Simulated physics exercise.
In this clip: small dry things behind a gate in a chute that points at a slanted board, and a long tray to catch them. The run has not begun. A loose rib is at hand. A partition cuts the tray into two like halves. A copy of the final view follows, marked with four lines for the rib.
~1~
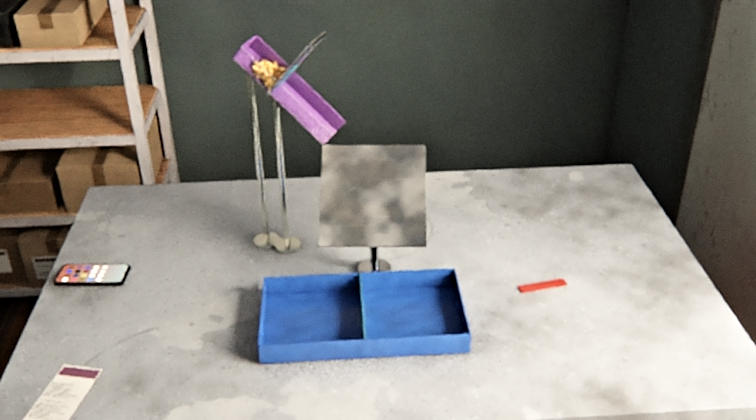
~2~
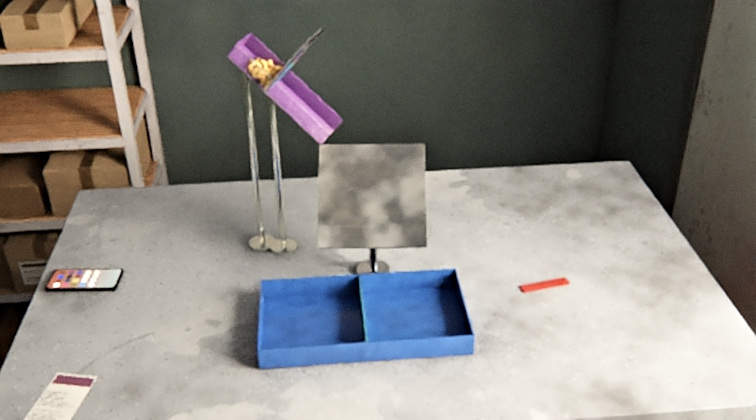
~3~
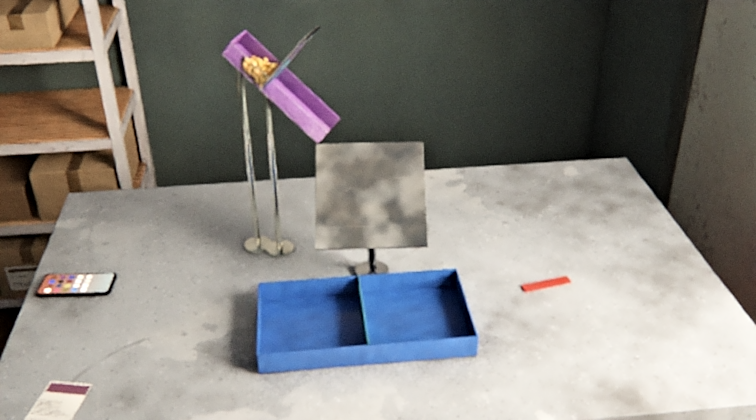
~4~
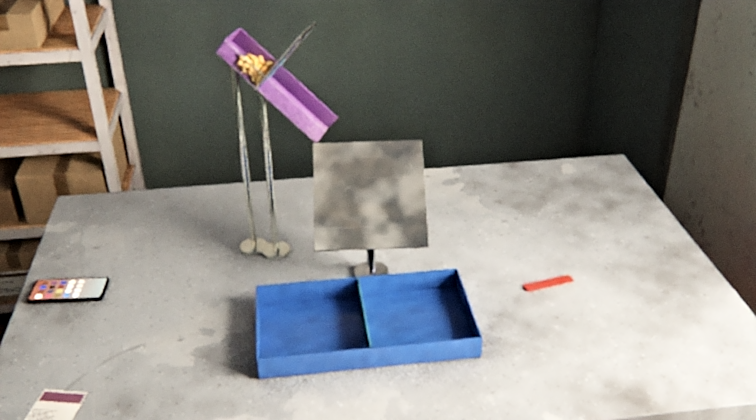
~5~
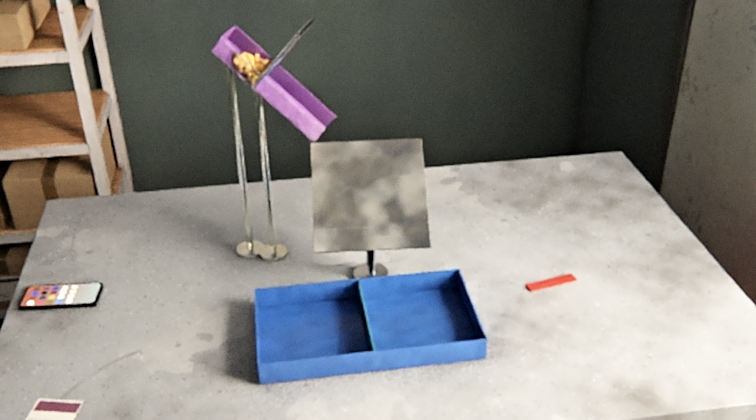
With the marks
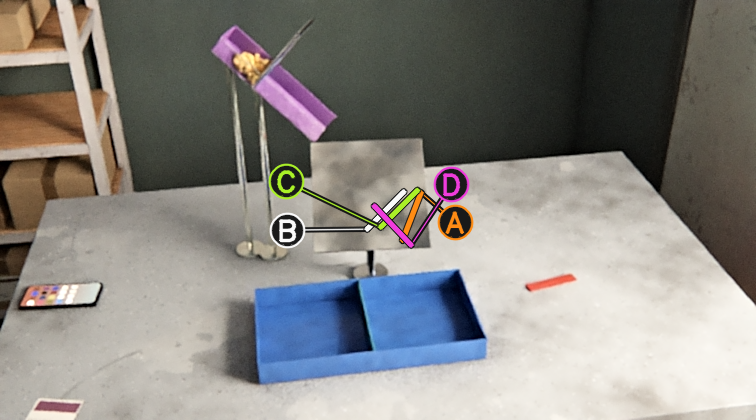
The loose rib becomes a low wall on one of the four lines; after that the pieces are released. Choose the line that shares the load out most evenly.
C is best.
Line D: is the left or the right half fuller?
More lands on the right.
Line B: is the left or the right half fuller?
More lands on the left.
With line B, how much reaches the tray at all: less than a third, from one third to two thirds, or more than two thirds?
It is more than two thirds.
On the marked copy, line A from (421, 192) to (402, 240); line B from (403, 191) to (367, 229); line C from (417, 190) to (380, 227); line D from (374, 206) to (411, 245).
With A, of what is caught, a small share in the left half, all but a few in the right.
With B, of what is caught, all but a few in the left half, a small share in the right.
With C, of what is caught, close to a third in the left half, close to two thirds in the right.
With D, of what is caught, a small share in the left half, the bulk in the right.
